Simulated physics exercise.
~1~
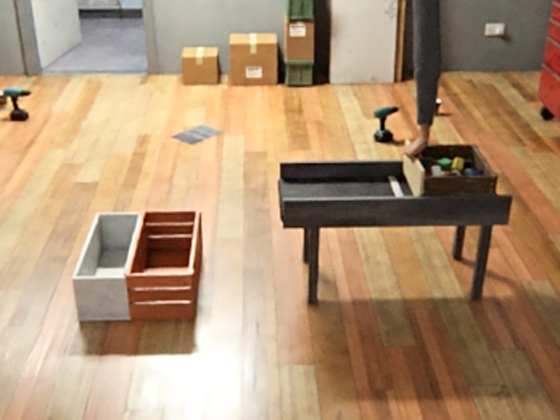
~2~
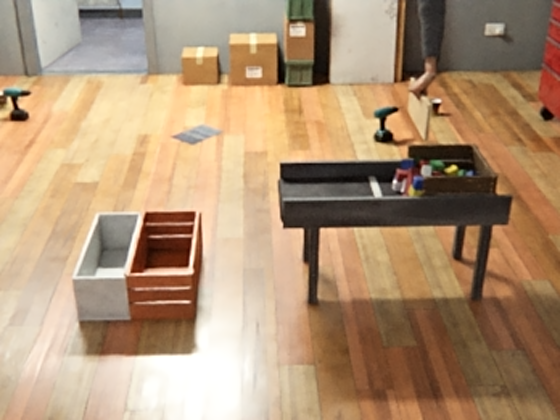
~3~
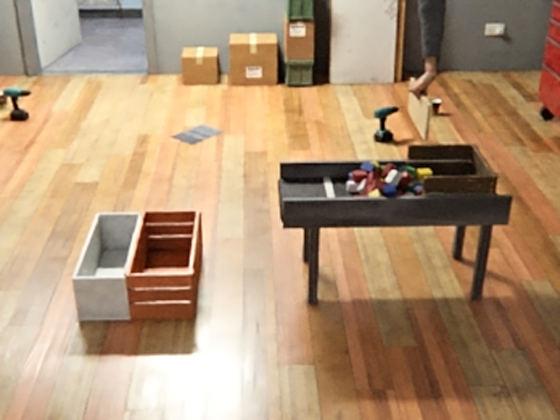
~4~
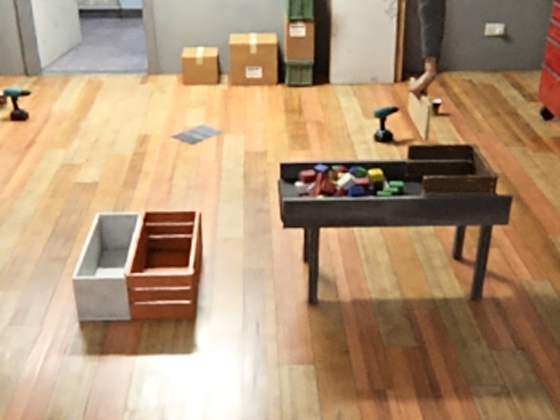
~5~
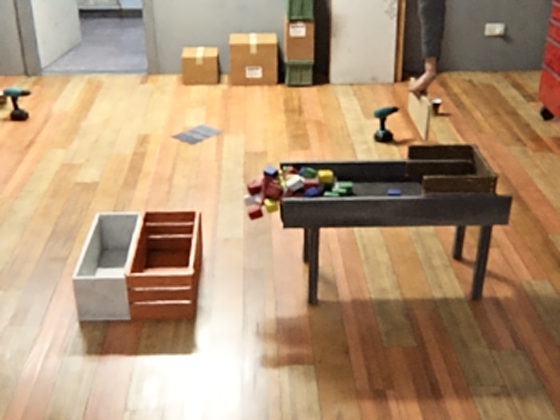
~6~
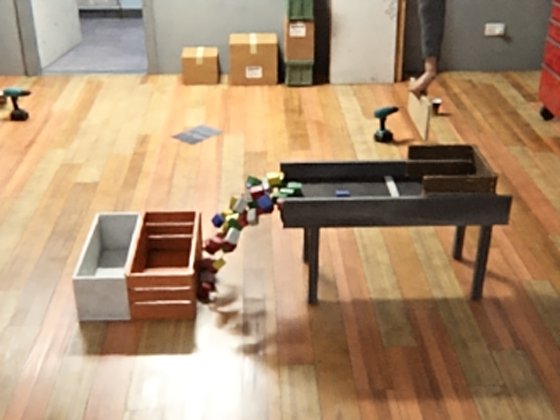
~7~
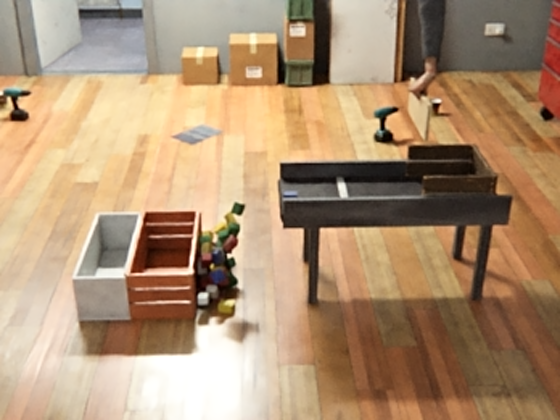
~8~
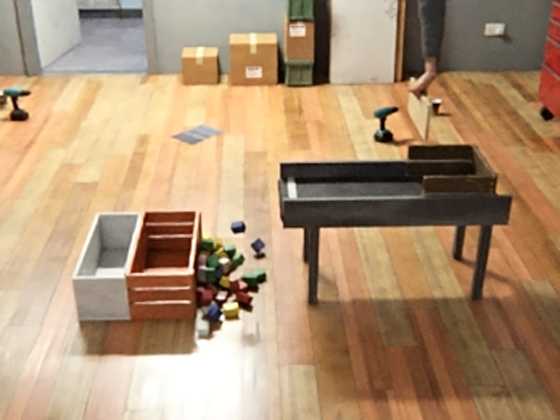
On a wooden floor, toy bricks slide left off a raised belt and land short of the orange bin.
